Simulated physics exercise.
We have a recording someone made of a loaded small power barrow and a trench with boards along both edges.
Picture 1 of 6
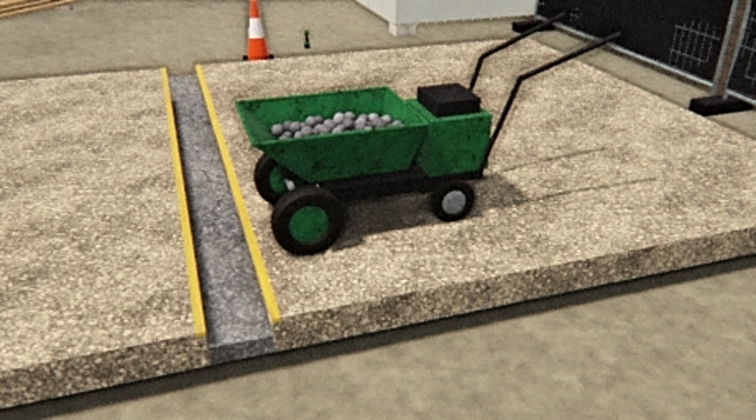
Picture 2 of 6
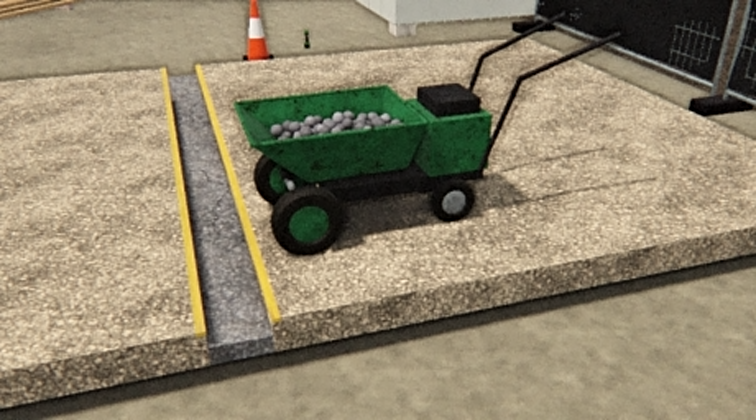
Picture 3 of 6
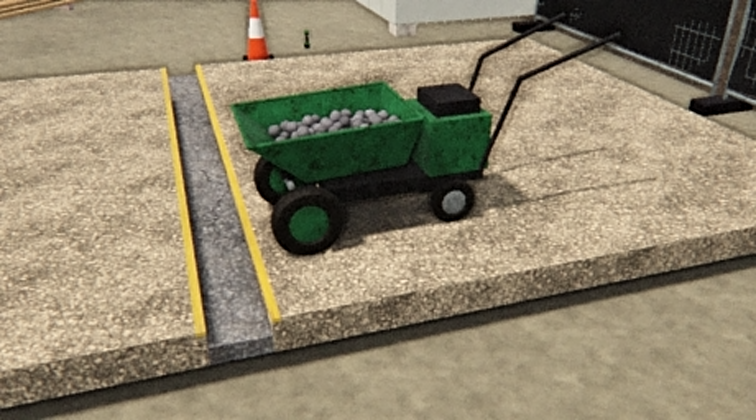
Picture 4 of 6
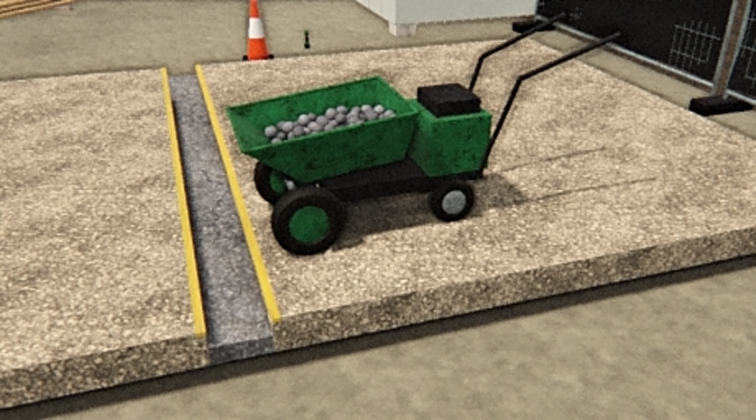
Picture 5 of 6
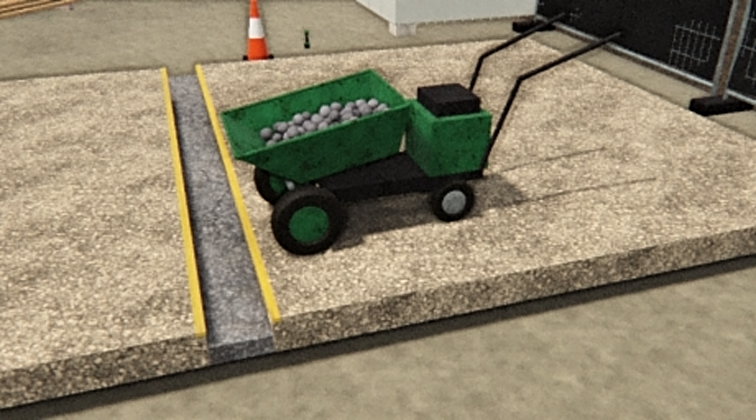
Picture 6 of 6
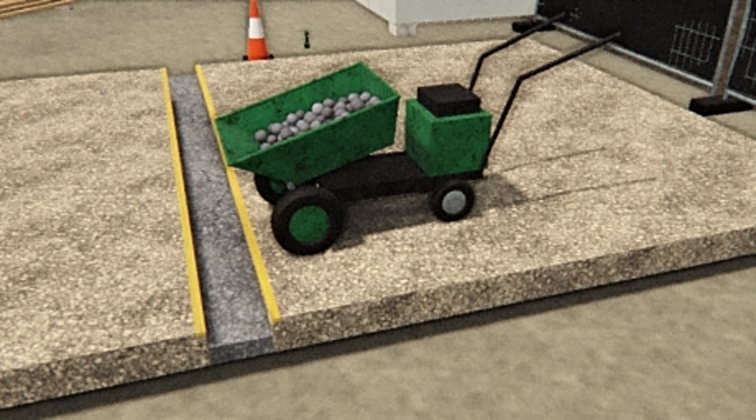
A green power barrow loaded with round grey cobbles stood still beside a shallow trench edged with yellow boards, then its skip slowly tilted forward to the left, its back end rising.
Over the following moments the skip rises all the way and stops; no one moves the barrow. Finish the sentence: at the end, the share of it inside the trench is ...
... below half.
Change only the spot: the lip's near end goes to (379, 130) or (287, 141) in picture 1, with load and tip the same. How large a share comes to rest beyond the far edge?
About 0 percent the first time, about 20 percent the second.
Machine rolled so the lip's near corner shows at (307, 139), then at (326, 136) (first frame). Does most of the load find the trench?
One after the other: The greater share and the greater share.
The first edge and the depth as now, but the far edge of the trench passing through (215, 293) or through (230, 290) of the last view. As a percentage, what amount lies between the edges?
0 %, 0 %.
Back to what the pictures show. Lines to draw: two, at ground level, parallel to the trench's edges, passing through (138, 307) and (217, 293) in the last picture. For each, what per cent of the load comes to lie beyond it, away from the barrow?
The first gives 30 %, the second 80 %.
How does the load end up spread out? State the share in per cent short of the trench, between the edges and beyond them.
About: Short 0, between 20, beyond 60 per cent.
Soon, skip tipped steeply; all in the skip.
A while on, skip tipped right over; most in the skip; a stray few in or heaped over the trench; about a quarter beyond it.
Towards the end, skip tipped right over; about a quarter in the skip; about a quarter in or heaped over the trench; about two thirds beyond it.
Finally, skip tipped right over; about a quarter in the skip; about a quarter in or heaped over the trench; about two thirds beyond it.
